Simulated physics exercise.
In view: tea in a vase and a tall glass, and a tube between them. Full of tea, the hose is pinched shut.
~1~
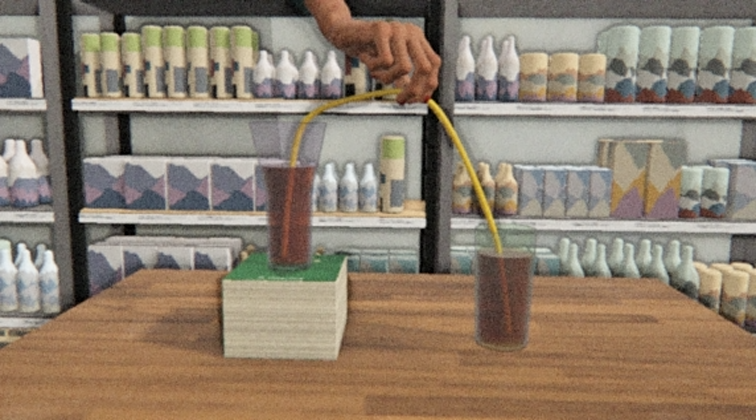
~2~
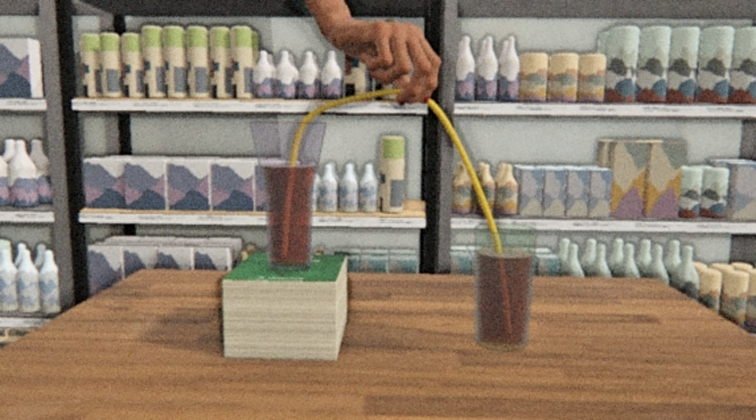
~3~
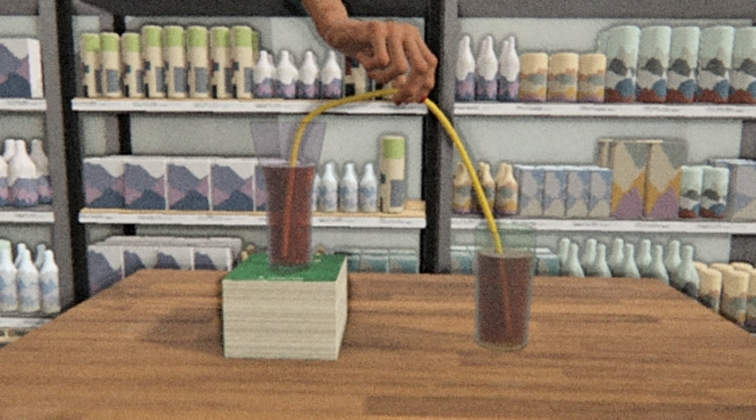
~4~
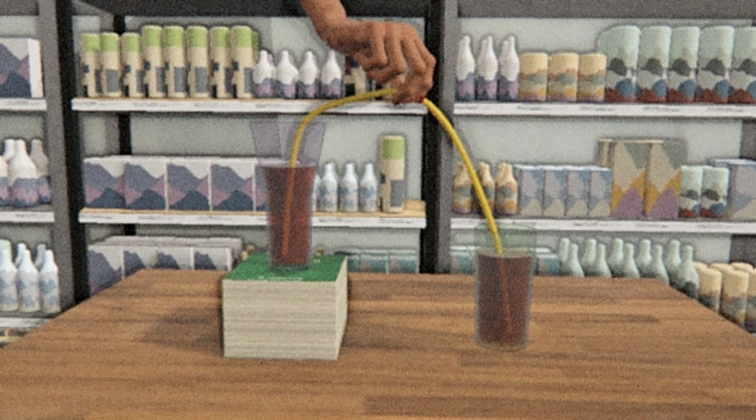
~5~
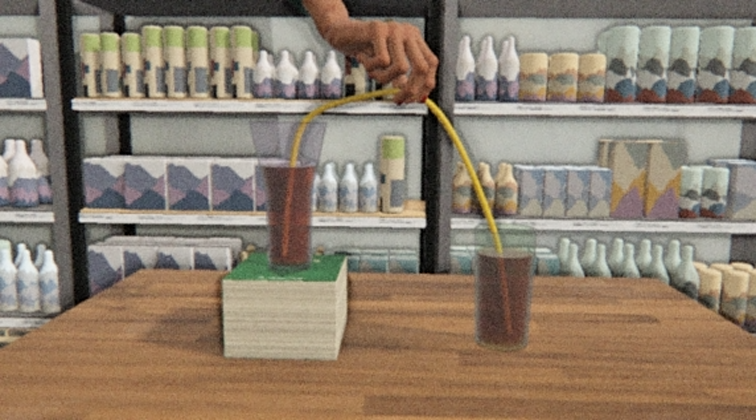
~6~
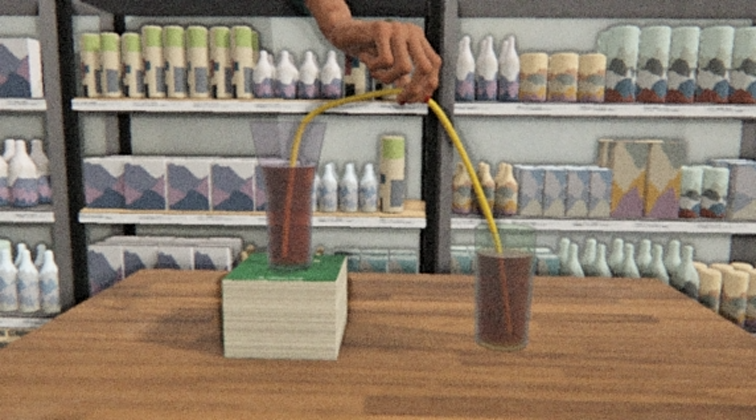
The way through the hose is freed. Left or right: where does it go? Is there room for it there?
Lab note: Tea transfer direction toward right; receiving vessel spills excess.
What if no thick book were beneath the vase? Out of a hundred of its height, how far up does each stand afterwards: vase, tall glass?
First 65 per cent, then 80 per cent.
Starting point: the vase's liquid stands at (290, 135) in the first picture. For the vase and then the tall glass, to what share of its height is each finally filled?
In turn 25 and 100 per cent.
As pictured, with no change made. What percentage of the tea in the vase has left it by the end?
It comes to about 65 in a hundred.
Shortly, the vase is about half full; the tall glass is nearly full.
Then, the vase is about a third full; the tall glass is full to the brim; the lower one has lost some.
At the finish, the vase is about a quarter full; the tall glass is full to the brim; the lower one has lost some; the two surfaces are level.
